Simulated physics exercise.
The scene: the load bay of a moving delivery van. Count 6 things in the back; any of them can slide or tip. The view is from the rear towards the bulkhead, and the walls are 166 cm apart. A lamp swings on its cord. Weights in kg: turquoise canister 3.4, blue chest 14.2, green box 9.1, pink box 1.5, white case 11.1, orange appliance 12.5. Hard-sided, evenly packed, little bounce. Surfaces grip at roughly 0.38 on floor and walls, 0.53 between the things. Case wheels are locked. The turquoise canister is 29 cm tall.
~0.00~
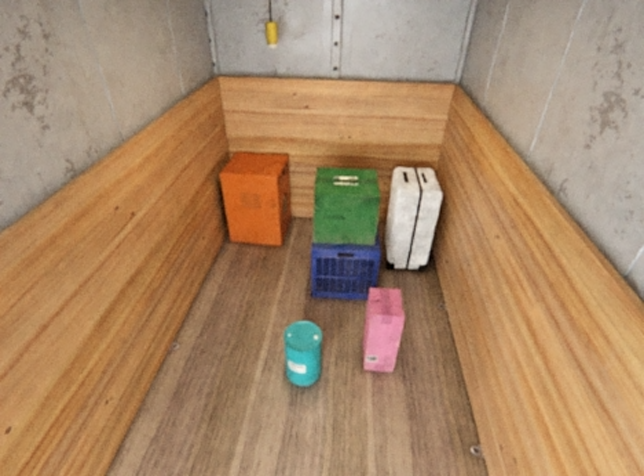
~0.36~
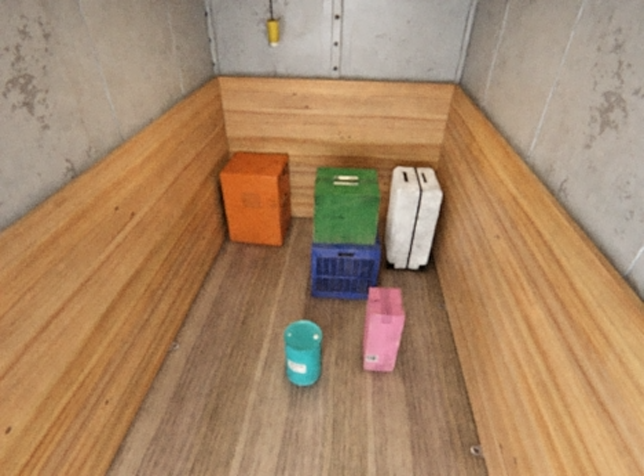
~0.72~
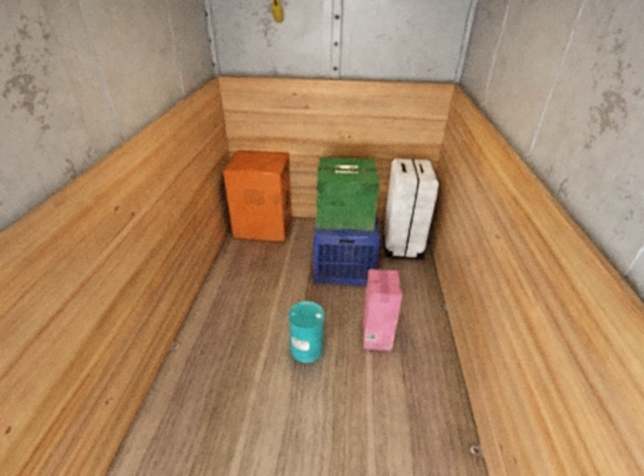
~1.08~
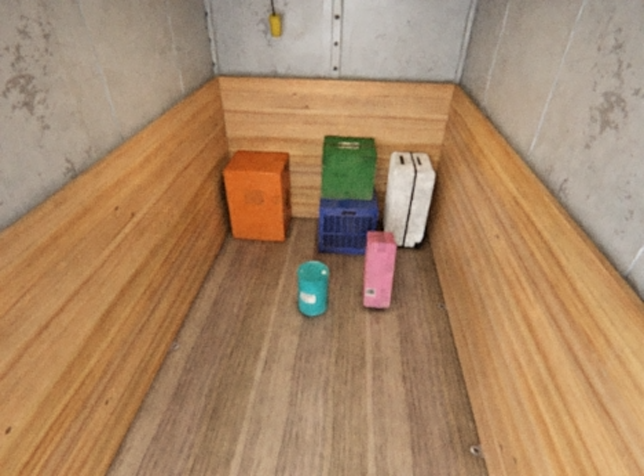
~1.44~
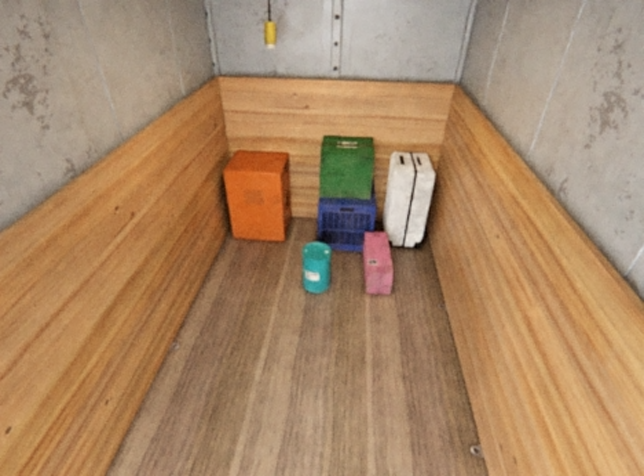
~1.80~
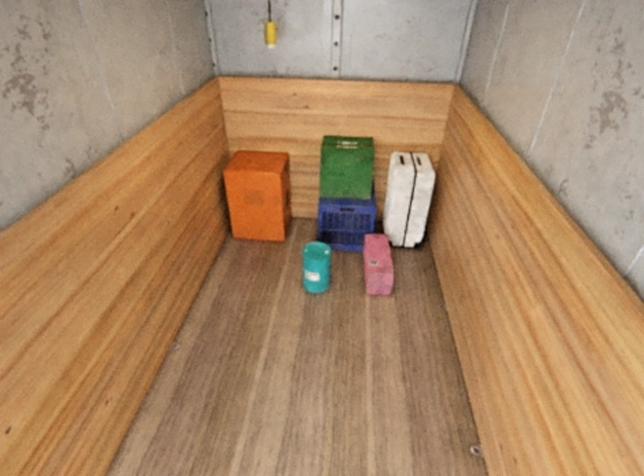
The clip opens on a wood-lined van bay with a turquoise canister and pink box nearest the viewer, before a blue container, green box, white case and orange unit. The load slides towards the bulkhead, the orange unit barely shifting, then the pink box tips onto its side and everything sits still.
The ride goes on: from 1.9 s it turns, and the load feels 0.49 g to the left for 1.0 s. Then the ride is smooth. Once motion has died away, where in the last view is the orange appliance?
The orange appliance comes to rest near (252, 196).
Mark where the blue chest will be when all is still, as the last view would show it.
Around (309, 211).
By 2.50 s, load feels 0.49 g left; orange appliance 8 cm from its spot near (252, 195); pink box on its side; turquoise canister 70 cm from its spot.
By 2.80 s, load feels 0.20 g left; orange appliance 8 cm from its spot near (252, 195); pink box on its side; turquoise canister 74 cm from its spot.
When it is over (3.5 s), lying over in the back, pink box; not toppled but over 15 cm from the start, turquoise canister, blue chest, green box and white case; the last one within 15 cm of the start. In the last view, orange appliance near (252, 195).
